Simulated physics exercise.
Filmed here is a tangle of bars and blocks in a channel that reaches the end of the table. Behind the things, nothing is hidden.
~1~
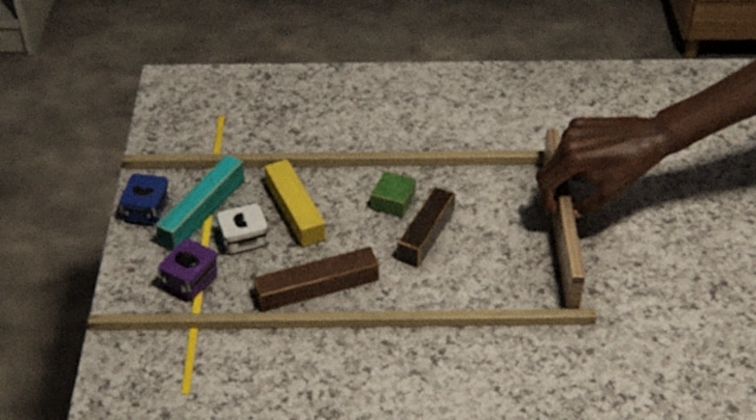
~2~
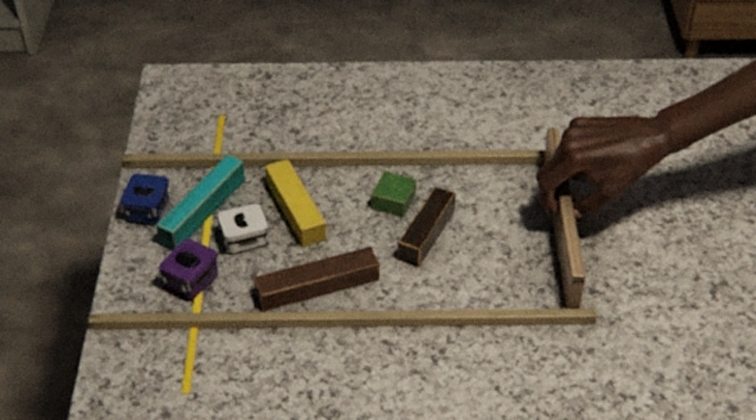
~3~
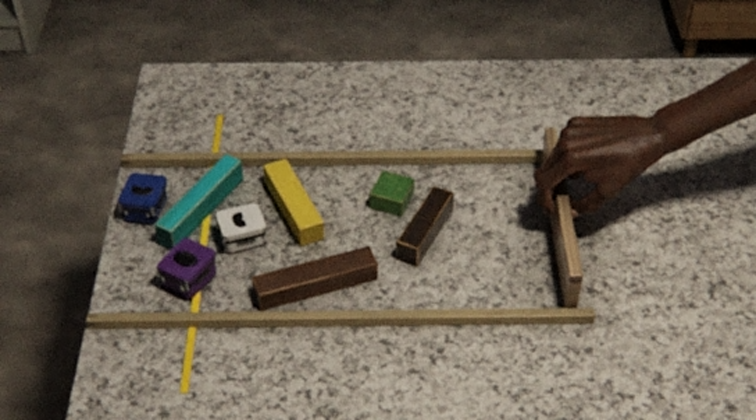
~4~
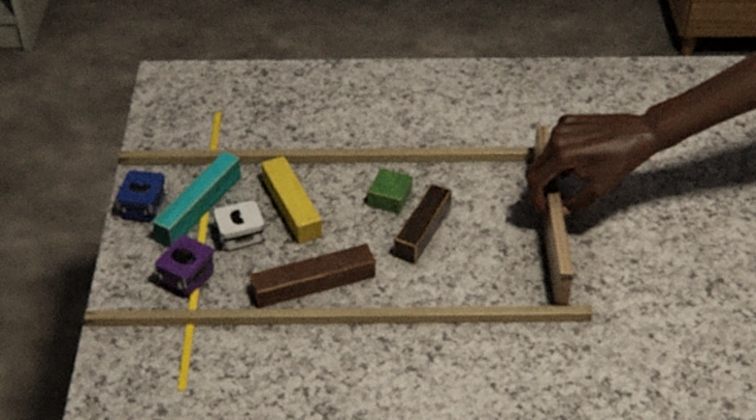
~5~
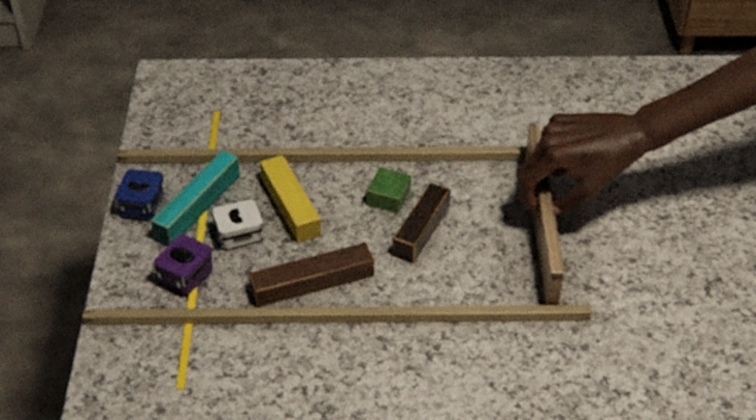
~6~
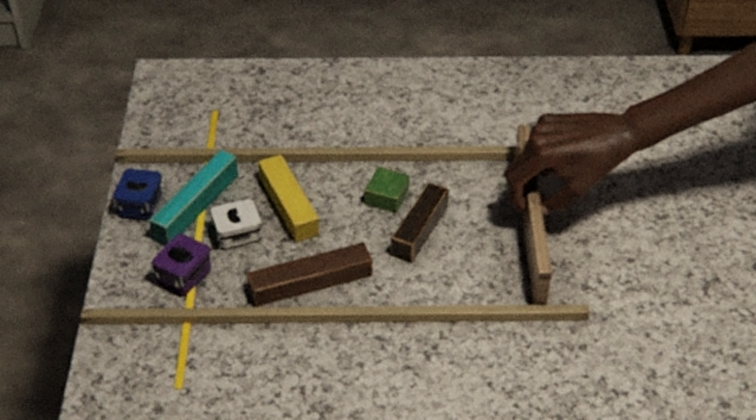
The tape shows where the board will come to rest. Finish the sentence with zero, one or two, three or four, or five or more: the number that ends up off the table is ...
The number that ends up off the table is one or two.
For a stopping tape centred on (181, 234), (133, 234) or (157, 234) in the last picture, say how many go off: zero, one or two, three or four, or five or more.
Going tape by tape, I get three to four, then 5 or more, then three to four.
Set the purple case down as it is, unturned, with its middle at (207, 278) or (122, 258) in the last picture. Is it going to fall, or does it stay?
From the two starts it stays up; it leaves the top.
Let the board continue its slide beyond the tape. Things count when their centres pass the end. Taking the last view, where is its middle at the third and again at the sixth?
At the first moment about (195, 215), at the next about (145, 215).
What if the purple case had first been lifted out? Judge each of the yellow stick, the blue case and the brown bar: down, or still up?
Result - yellow stick: Up; blue case: Gone; brown bar: Up.
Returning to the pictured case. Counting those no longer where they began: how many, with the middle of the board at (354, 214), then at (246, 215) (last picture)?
Counting first: 3, next 8.
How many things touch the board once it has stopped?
The figure is 2.
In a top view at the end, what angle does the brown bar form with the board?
I'd put it at about 60°.
Soon after, none off yet; blue case at rest near (139, 195); purple case at rest near (183, 265); turquoise stick at rest near (195, 197).
Then, none off yet; blue case at rest near (139, 195); purple case moving near (172, 261); turquoise stick at rest near (193, 197).
At rest, the number that fall off is one or two; fallen, blue case.
